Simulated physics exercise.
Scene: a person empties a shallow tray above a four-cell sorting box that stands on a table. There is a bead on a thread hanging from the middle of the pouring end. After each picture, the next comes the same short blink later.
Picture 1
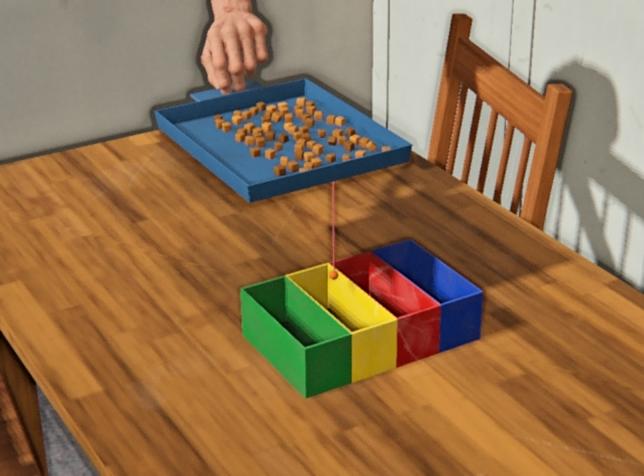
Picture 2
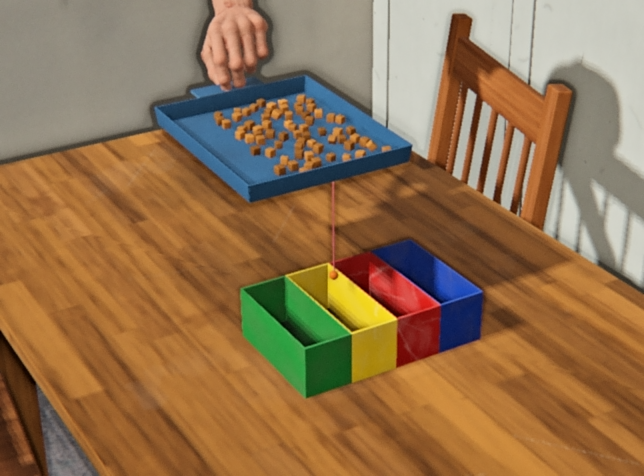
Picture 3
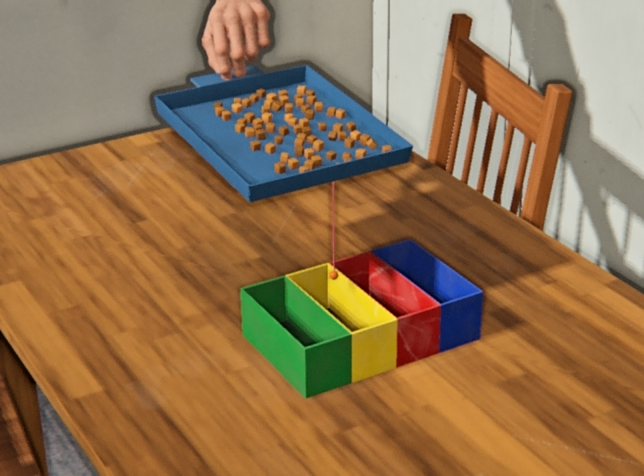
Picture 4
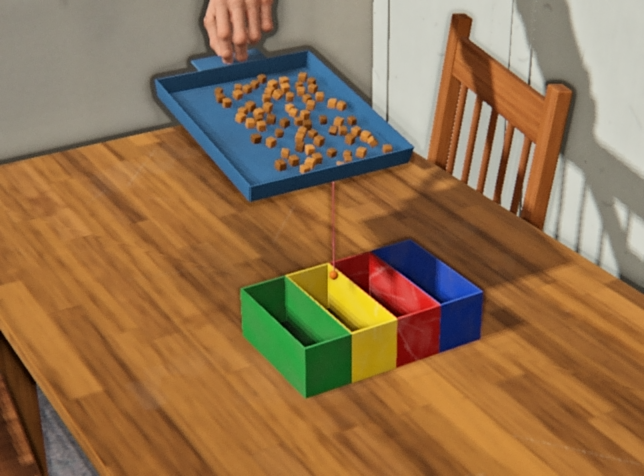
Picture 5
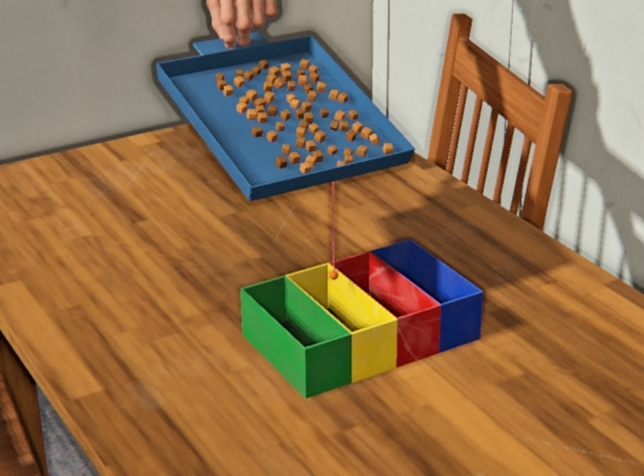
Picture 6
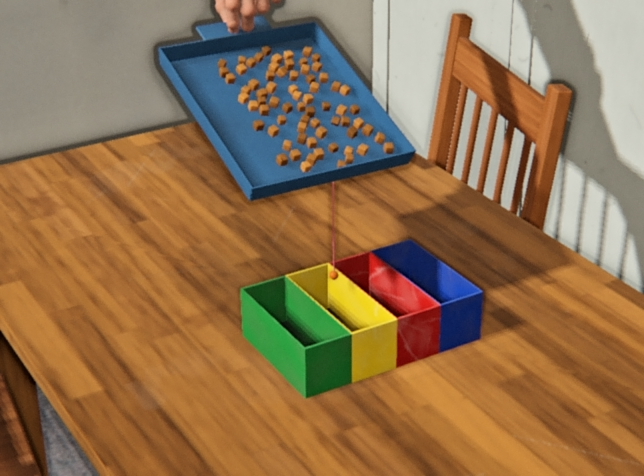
To begin with, a hand holds a blue tray of small brown cubes almost flat above a green, yellow, red and blue sorting box on a wooden table. The hand then gradually lifts the tray's far end, tilting it clearly toward the box while the cubes stay scattered across it.
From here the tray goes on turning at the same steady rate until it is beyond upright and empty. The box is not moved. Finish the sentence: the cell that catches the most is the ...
... Red cell.
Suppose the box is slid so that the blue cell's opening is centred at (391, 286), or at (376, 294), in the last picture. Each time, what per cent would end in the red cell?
30 %, 20 %.
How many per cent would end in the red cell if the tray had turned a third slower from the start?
About 30 in a hundred.
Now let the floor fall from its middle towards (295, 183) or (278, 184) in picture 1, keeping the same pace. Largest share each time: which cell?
Try 1 - that green cell / try 2 - the green cell.
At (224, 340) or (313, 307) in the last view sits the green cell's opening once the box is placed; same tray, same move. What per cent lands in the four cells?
In turn about 60 and about 90 percent.
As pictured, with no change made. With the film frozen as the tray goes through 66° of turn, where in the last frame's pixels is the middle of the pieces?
Somewhere around pixel (354, 155) in the last picture.
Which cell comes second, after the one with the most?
Second place goes to the cell in yellow.
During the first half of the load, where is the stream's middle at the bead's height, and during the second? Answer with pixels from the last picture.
The opening part goes through (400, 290); what follows goes through (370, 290).
Just after the last frame, tray tipped steeply; almost all on the tray; just a few falling or outside the box.
A moment on, tray tipped past a quarter turn; the larger part on the tray; about a tenth in the yellow cell; about a tenth in the red cell; about a tenth in the blue cell; just a few falling or outside the box.
Further on, tray tipped past a quarter turn; roughly a third in the red cell; roughly a quarter in the yellow cell; about a tenth in the blue cell; about a tenth in the green cell; just a few falling or outside the box.
When it is over, tray tipped past a quarter turn; roughly a third in the red cell; roughly a quarter in the yellow cell; about a tenth in the blue cell; about a tenth in the green cell; just a few outside the box.
